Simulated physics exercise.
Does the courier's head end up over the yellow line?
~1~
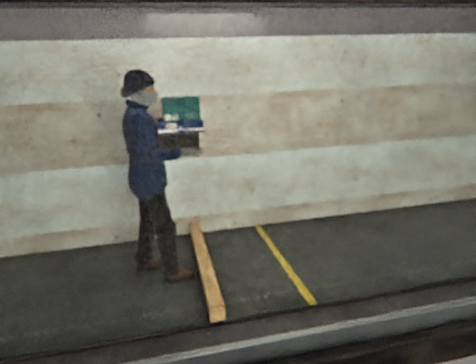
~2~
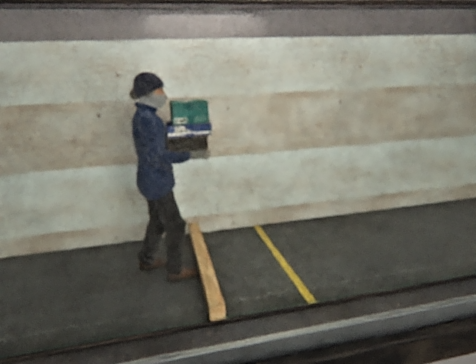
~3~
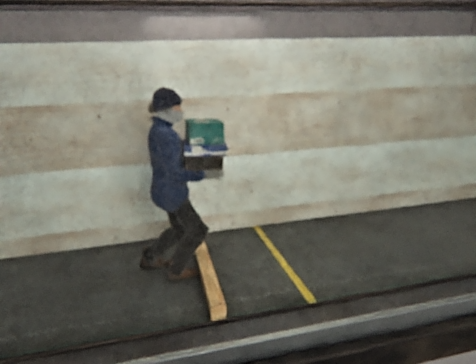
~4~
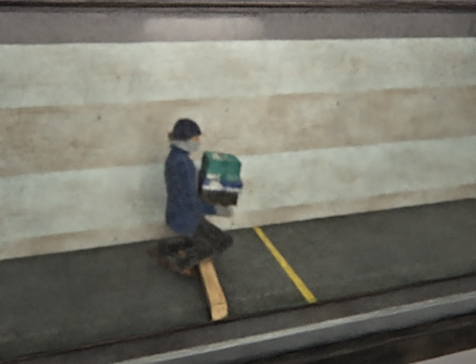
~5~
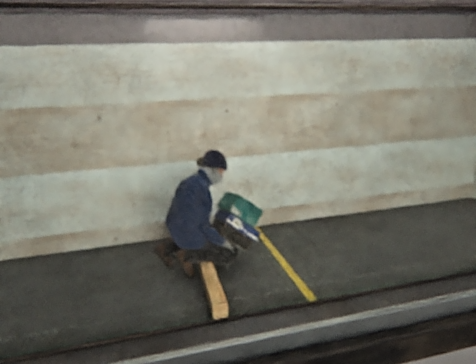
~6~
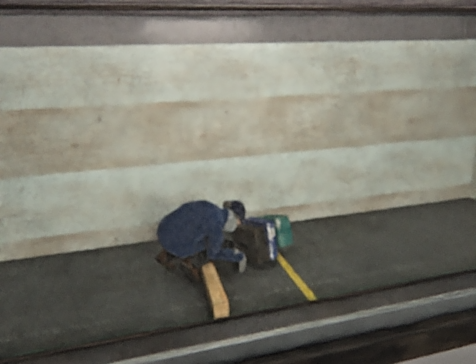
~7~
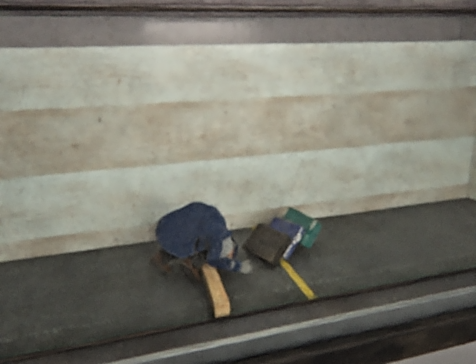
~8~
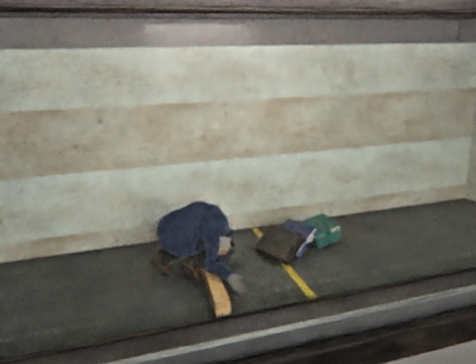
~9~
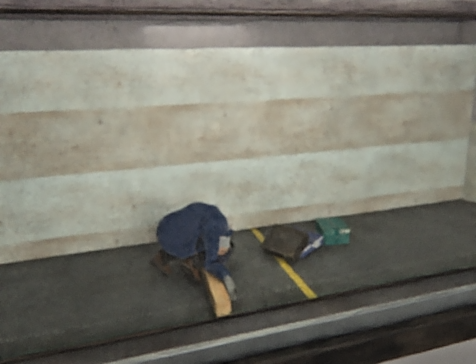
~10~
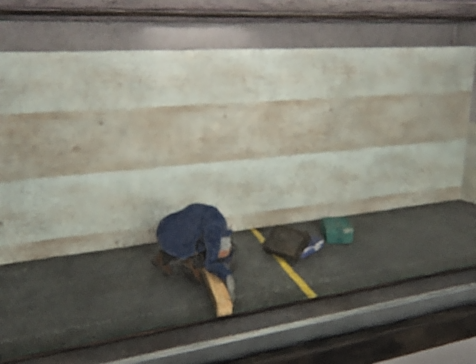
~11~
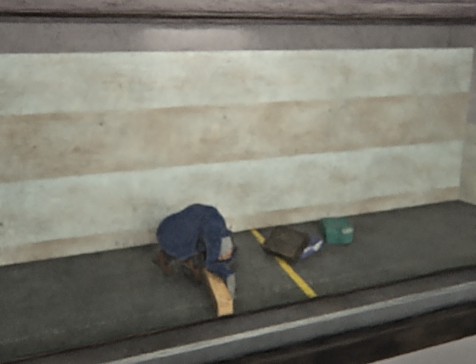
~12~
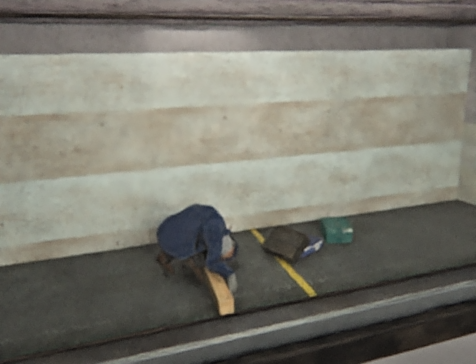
No, the courier ends crumpled at the low rail with the head resting short of the yellow line.
